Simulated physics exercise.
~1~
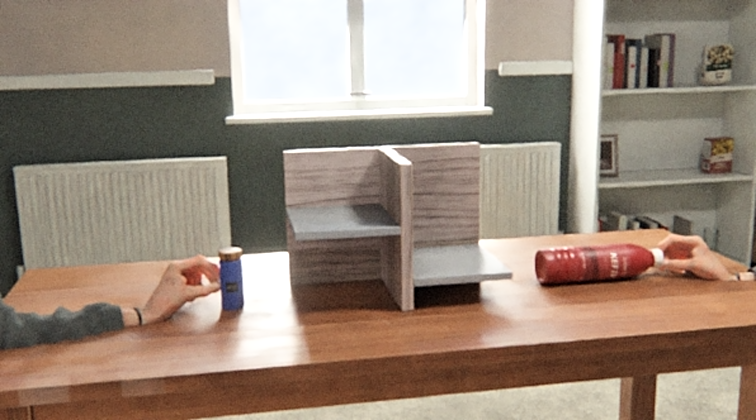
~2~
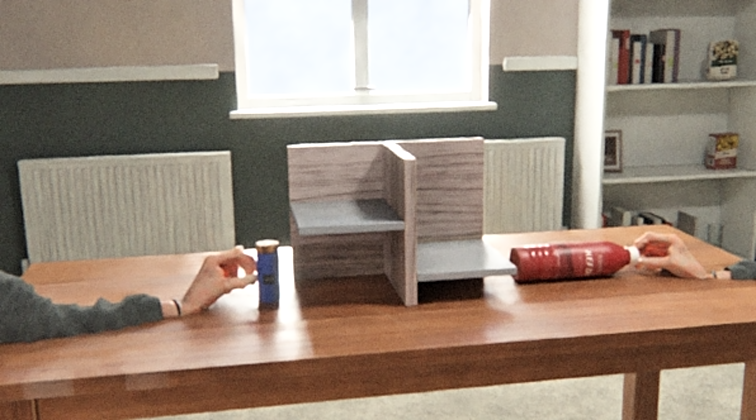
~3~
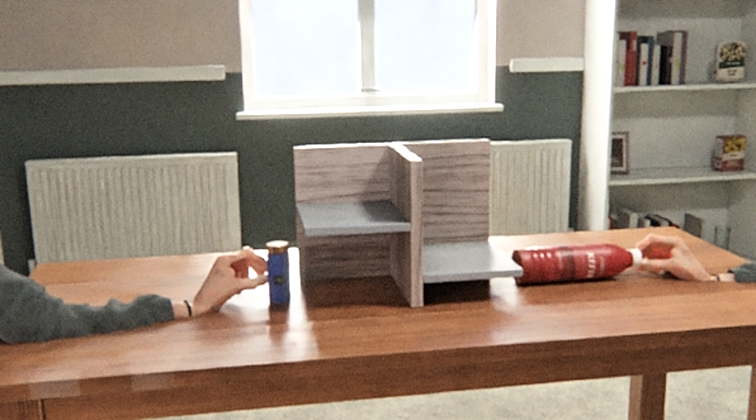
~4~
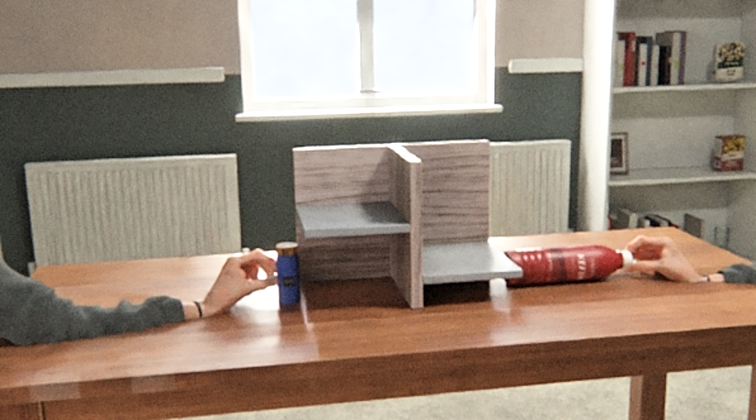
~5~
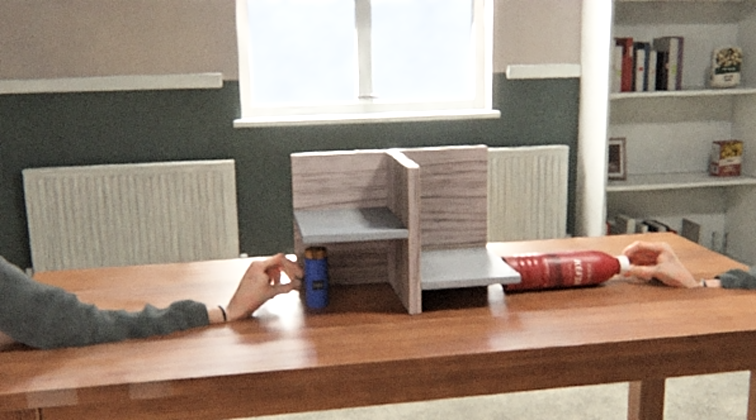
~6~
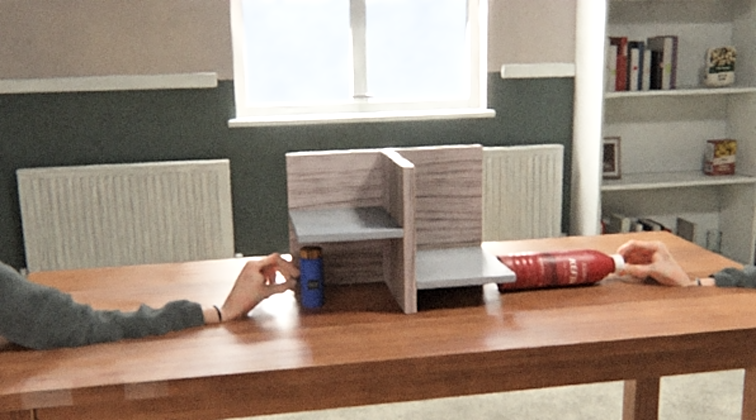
Two hands slid things along a wooden table toward a two-sided shelf, an upright blue shaker from the left and a red bottle on its side from the right; the bottle stopped at the shelf's edge, while the shaker slipped in under its side.
